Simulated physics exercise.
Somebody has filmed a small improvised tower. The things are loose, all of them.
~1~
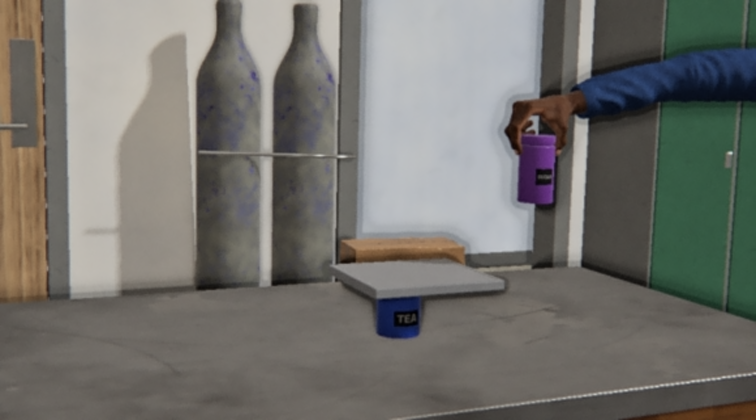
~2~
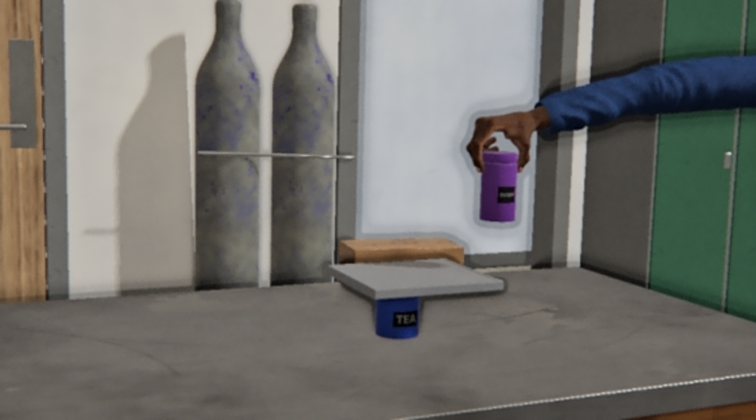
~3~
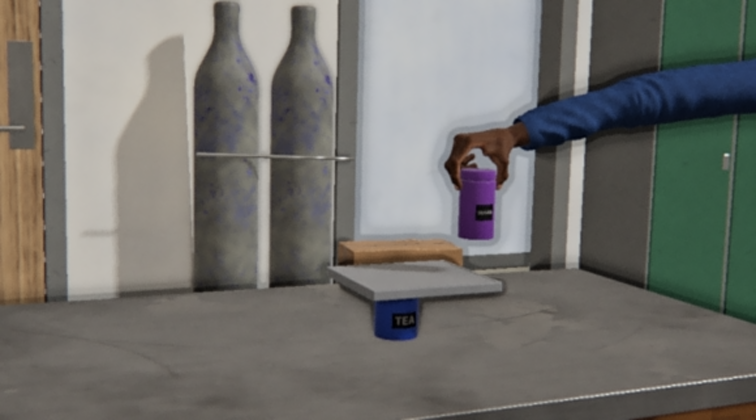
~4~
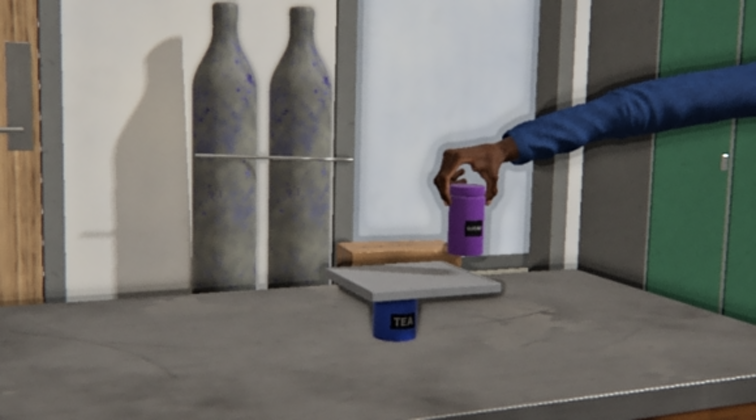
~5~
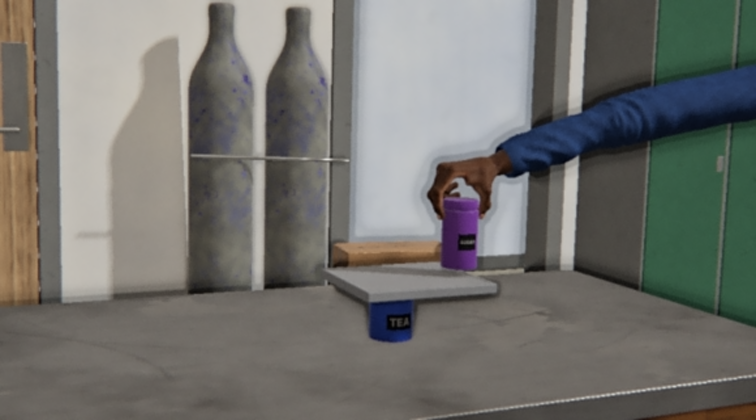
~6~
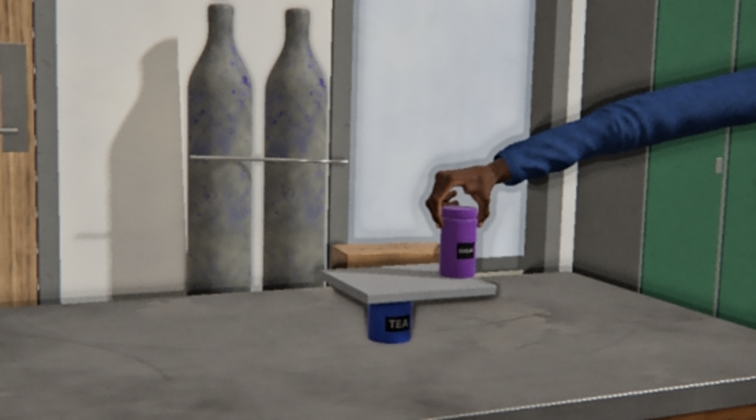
On a grey counter, a hand lowers a purple jar onto a slab above a blue jar.
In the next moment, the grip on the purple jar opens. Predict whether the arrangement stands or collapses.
Down it goes.
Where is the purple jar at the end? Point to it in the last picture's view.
Around (501, 313).
Then, 0.30 s later than the last frame, purple jar now fallen; grey lid tilted by 55°.
Then, 0.40 s later than the last frame, grey lid tilted by 55°.
Then, 0.50 s later than the last frame, grey lid tilted by 43°.
When it is over, fallen, purple jar; lying over in the stack, grey lid; blue jar as before. End places, in pixels of the last picture, purple jar near (501, 312). The stack comes apart.
